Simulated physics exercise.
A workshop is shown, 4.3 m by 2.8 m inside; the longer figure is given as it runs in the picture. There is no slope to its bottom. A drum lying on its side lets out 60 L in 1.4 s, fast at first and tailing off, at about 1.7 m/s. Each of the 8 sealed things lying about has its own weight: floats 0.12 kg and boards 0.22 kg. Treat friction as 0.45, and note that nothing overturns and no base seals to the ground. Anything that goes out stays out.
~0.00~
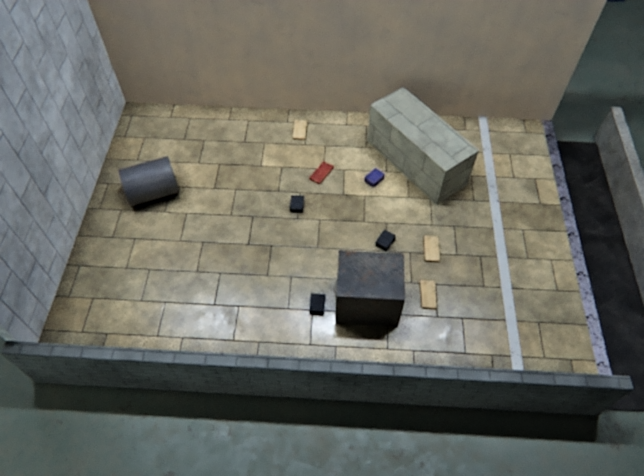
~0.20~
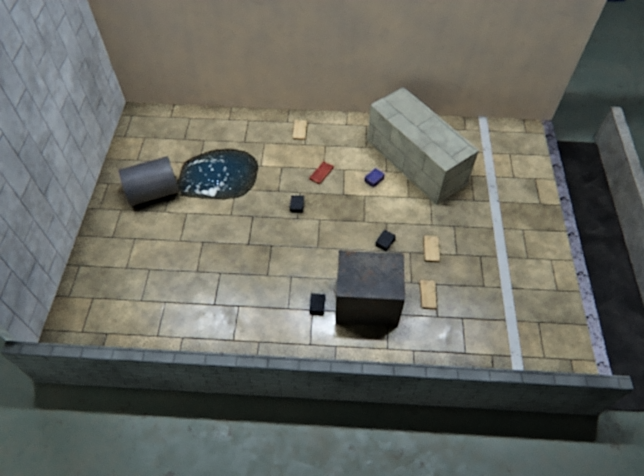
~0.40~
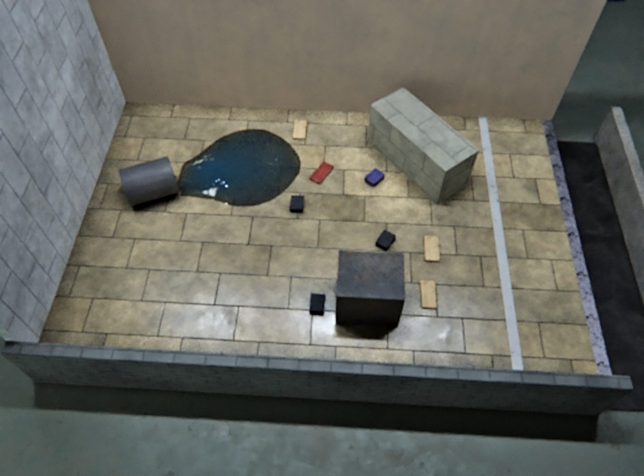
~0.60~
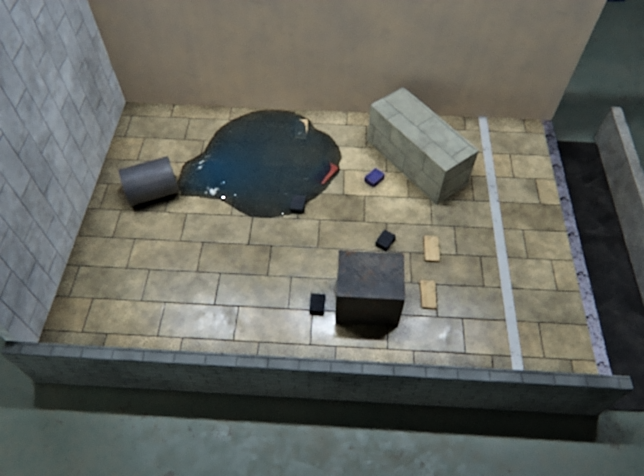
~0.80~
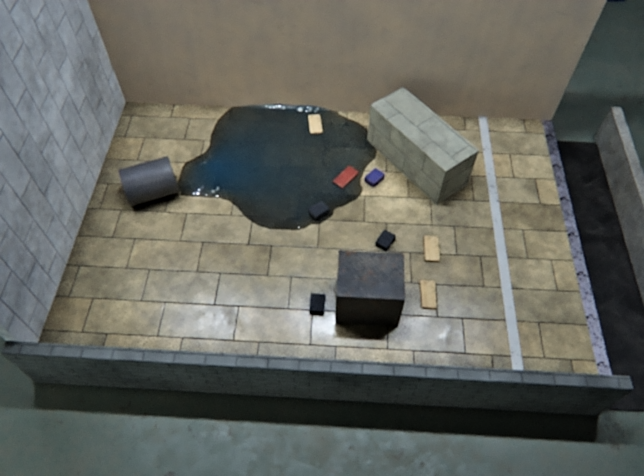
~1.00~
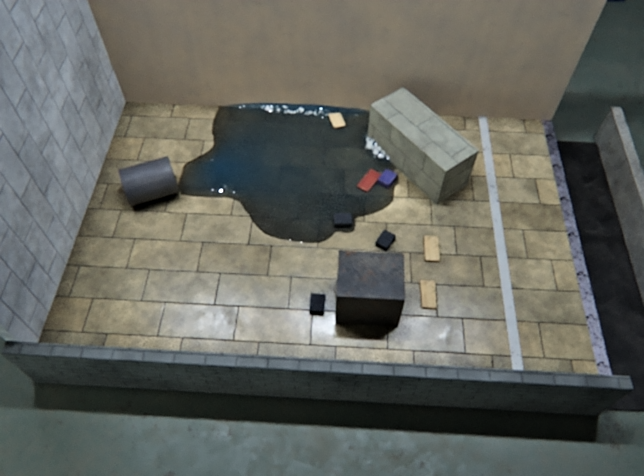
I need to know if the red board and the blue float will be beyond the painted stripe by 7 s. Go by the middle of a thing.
Well, the red board goes over, and the blue float goes over.
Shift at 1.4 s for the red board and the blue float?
By then roughly 80 cm and 40 cm, respectively.
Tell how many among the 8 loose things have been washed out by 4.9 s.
The count by then is 0.
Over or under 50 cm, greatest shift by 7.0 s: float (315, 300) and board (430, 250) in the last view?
Result, as listed: Below / above.
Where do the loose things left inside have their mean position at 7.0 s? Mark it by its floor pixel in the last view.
Around (483, 298).
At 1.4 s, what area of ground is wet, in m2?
Near 3.0 m2 in all.
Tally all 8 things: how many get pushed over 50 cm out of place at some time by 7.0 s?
By my tally, 7.
After 1.4 s the red board is near (403, 189), 0.8 m from its start, afloat; the blue float is near (419, 193), 0.4 m from its start, afloat; 0 of 8 are over the mark; 3 afloat.
After 3.1 s the red board is near (540, 312), 2.3 m from its start, aground; the blue float is near (576, 290), 2.0 m from its start, aground; 2 of 8 are over the mark; 3 afloat.
After 4.9 s the red board is near (601, 356), 2.8 m from its start, aground; the blue float is near (599, 304), 2.2 m from its start, aground; 3 of 8 are over the mark; 2 afloat.
After 7.0 s the red board has gone out; the blue float is near (600, 304), 2.2 m from its start, aground; 4 of 8 are over the mark; 3 afloat.
